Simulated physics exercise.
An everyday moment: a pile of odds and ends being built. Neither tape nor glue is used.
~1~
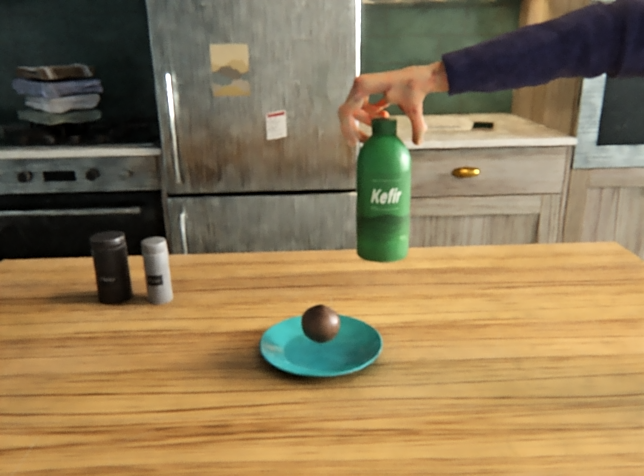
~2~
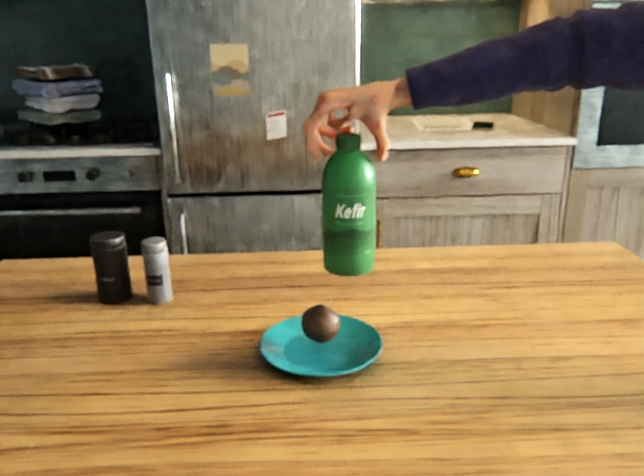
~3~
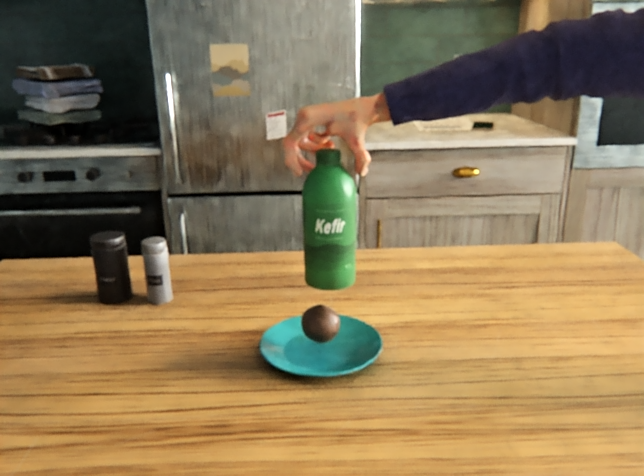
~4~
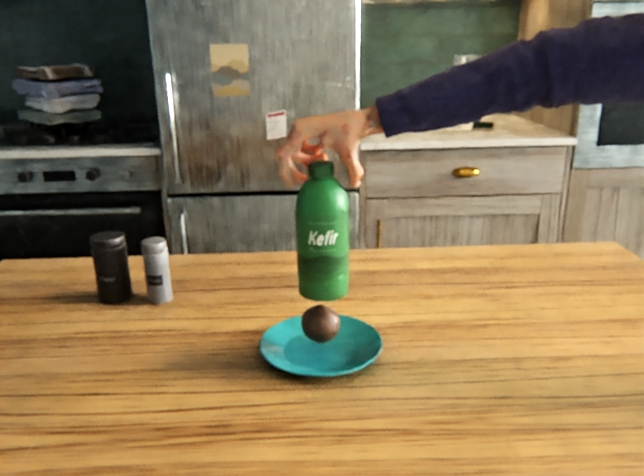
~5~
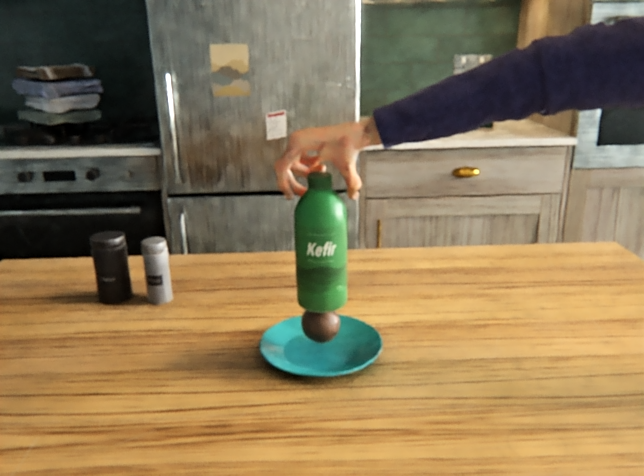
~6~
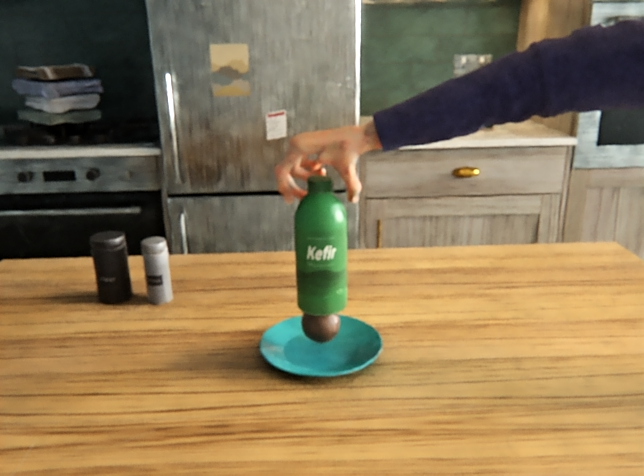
The clip shows a hand moving a green bottle leftward and down over a brown onion on a teal plate, then holding it upright against the onion's top, while two jars stand on the wooden table at left.
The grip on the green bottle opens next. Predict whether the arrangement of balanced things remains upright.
I predict a tumble.
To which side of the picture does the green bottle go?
It ends up further right.
Then, 0.50 s later than the last frame, green bottle tilted by 33° near (357, 252).
Then, 0.70 s later than the last frame, green bottle now fallen.
Then, 2.00 s later than the last frame, nothing new.
When it is over, fallen, green bottle; the other 4 as before. End places, in pixels of the last picture, green bottle near (444, 320). The pile comes apart.
